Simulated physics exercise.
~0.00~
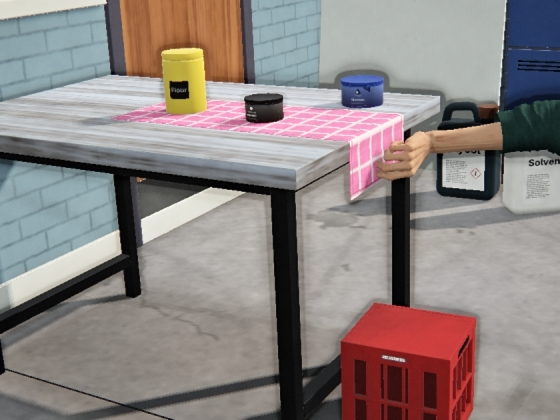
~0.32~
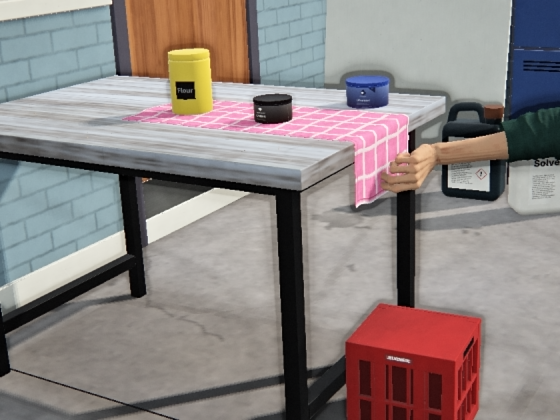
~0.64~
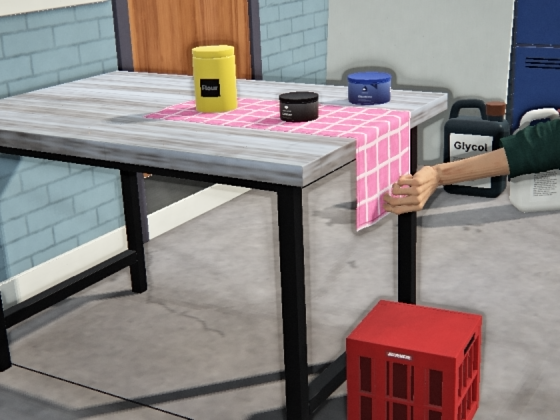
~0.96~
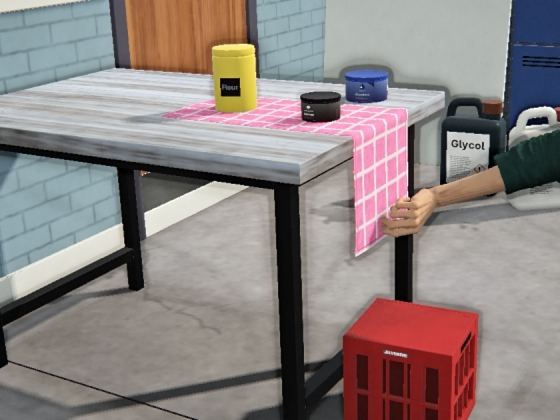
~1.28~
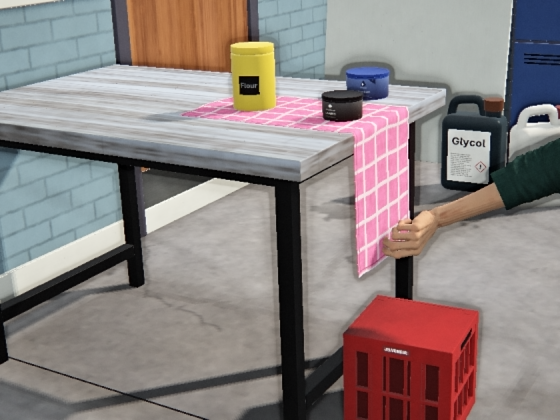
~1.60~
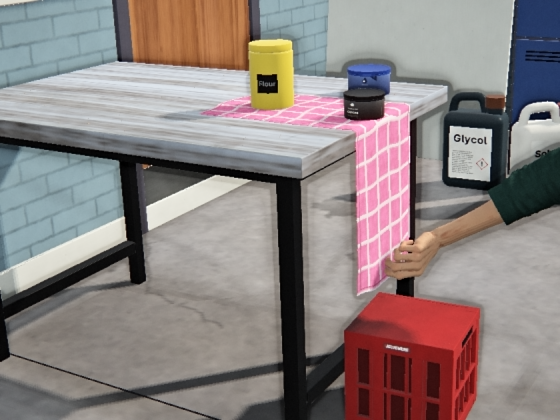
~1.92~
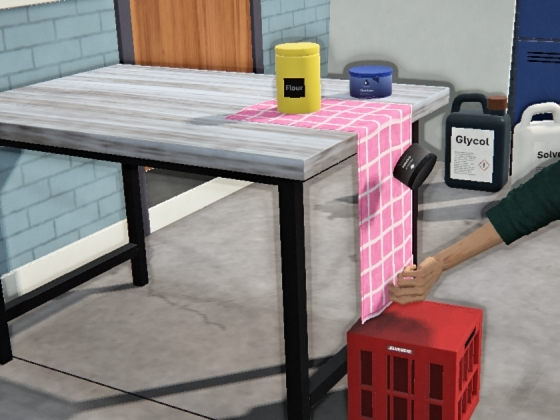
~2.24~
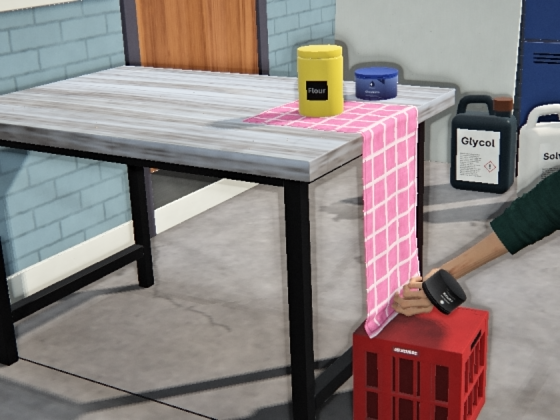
At first, a hand grips the hanging end of a pink checked cloth on a workbench, with a yellow canister and a small black tub standing on it and a blue tub close by. The hand draws the cloth slowly downward, and the canister and black tub ride along toward the right edge. The blue tub stays where it is as the black one passes in front of it. Then the black tub tips off the end and drops beside the hand. Finally the hem reaches the red crate, the black tub is down by the hand just above the crate, and the upright canister and blue tub remain on the table.
